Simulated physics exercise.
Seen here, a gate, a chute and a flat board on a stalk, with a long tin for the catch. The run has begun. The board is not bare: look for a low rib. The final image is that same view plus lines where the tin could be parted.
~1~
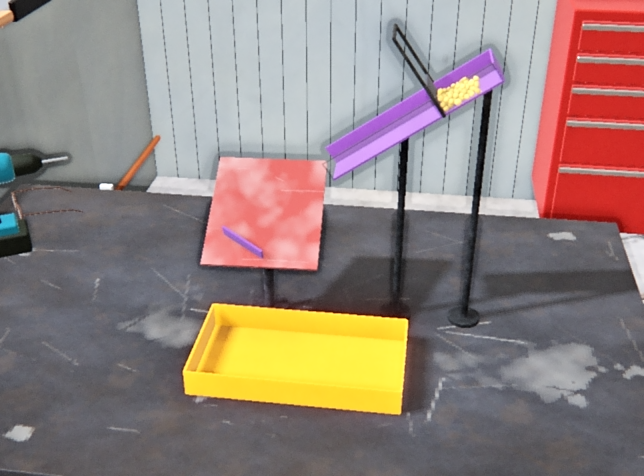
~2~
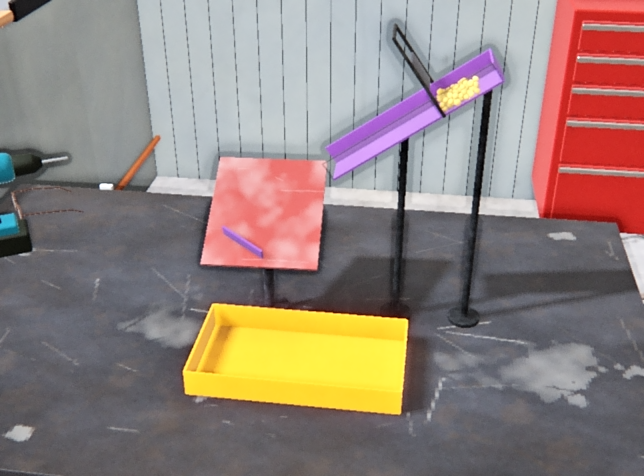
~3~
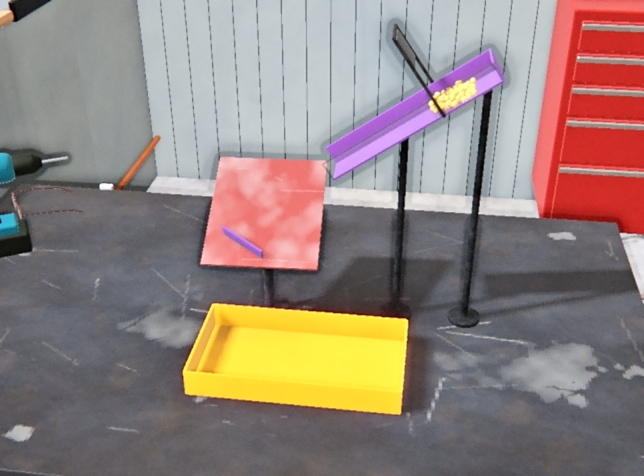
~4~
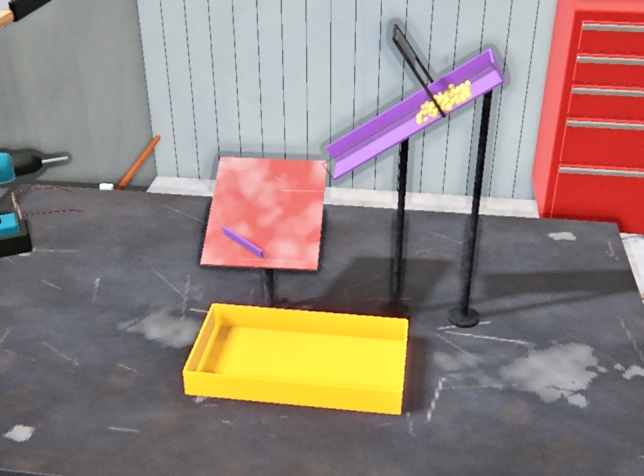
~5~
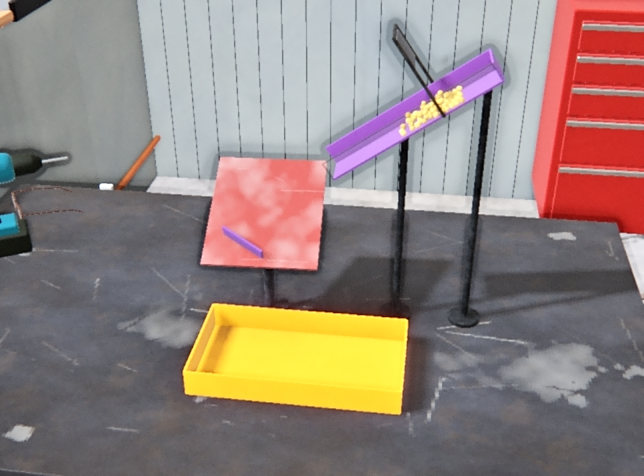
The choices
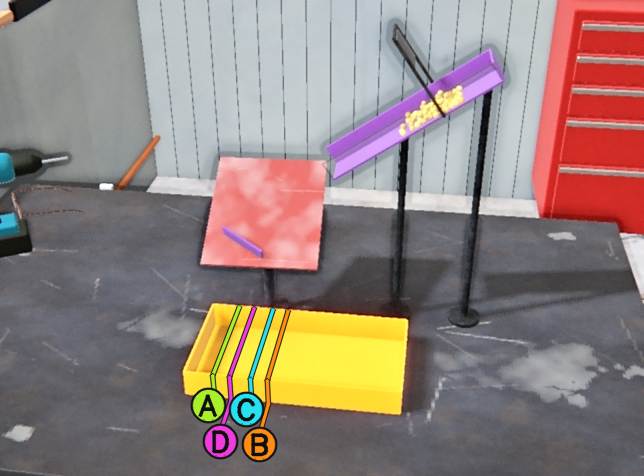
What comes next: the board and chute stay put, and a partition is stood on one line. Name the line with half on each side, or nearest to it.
B works best here.
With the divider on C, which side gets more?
The right side.
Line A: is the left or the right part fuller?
Right.
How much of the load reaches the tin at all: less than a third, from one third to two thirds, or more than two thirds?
About that: From one third to two thirds.
On the marked copy, line A crosses the front rim at (213, 374); line B crosses the front rim at (267, 379); line C crosses the front rim at (250, 378); line D crosses the front rim at (229, 376).
For line A, of what is caught, a small part on the left of the divider, nearly all on the right.
For line B, of what is caught, about half on the left of the divider, about half on the right.
For line C, of what is caught, about a quarter on the left of the divider, most on the right.
For line D, of what is caught, about a quarter on the left of the divider, most on the right.
